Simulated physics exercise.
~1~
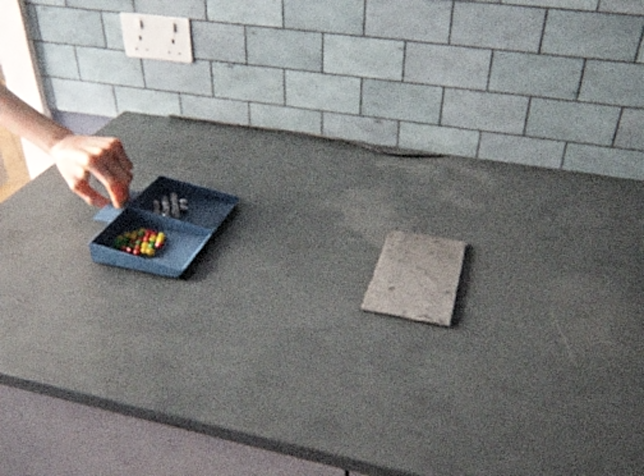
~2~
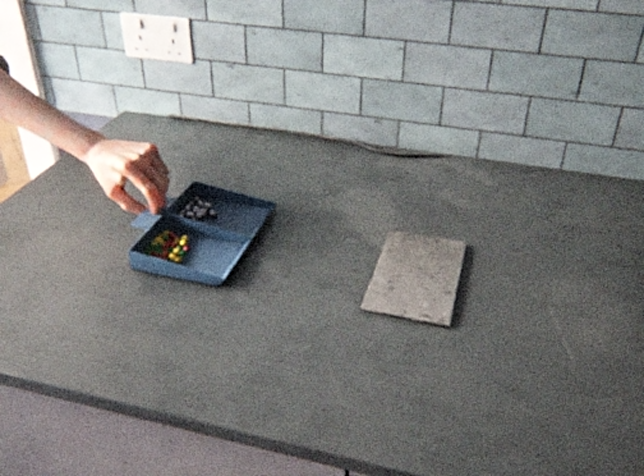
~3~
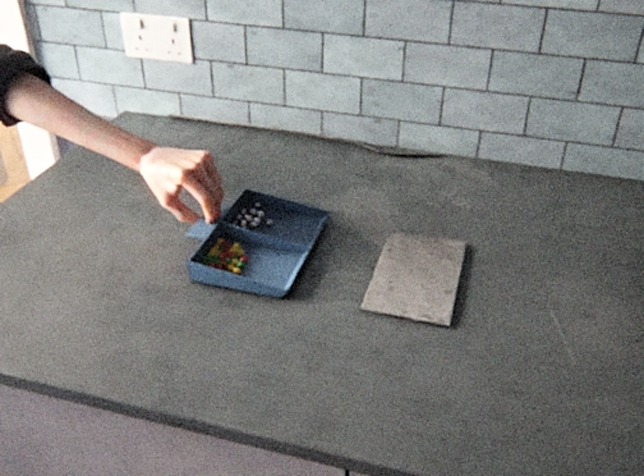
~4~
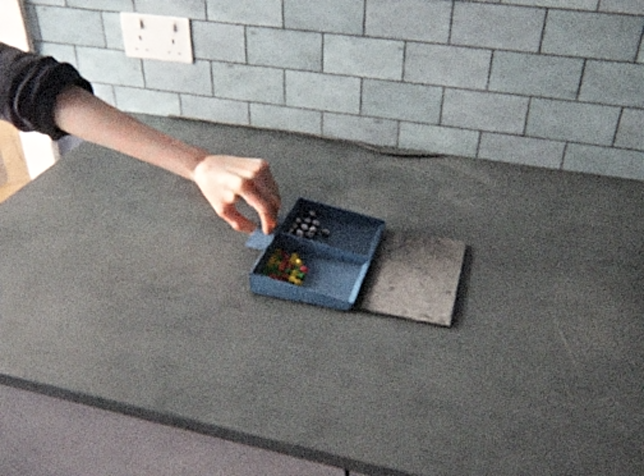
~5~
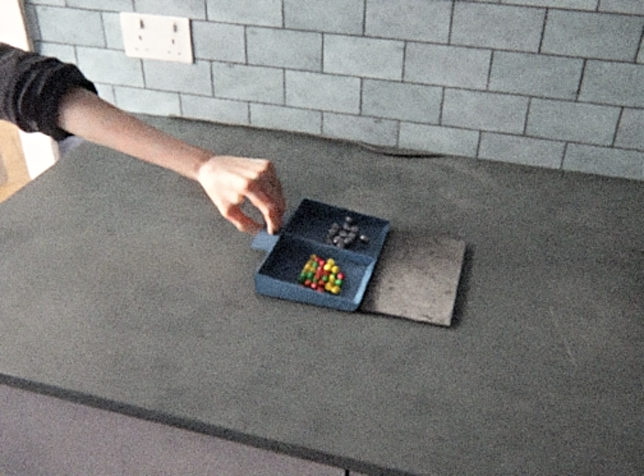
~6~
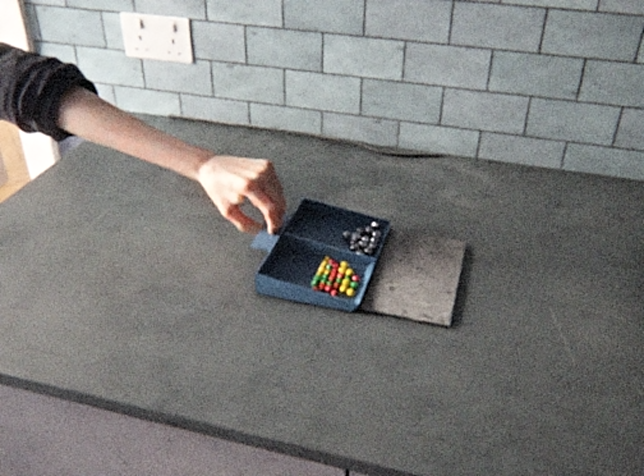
A hand slid a blue two-part tray of colourful beads and small dark pieces right along a grey counter until it stopped against a flat slab, and the contents of both parts slid on towards the front rim, staying inside.
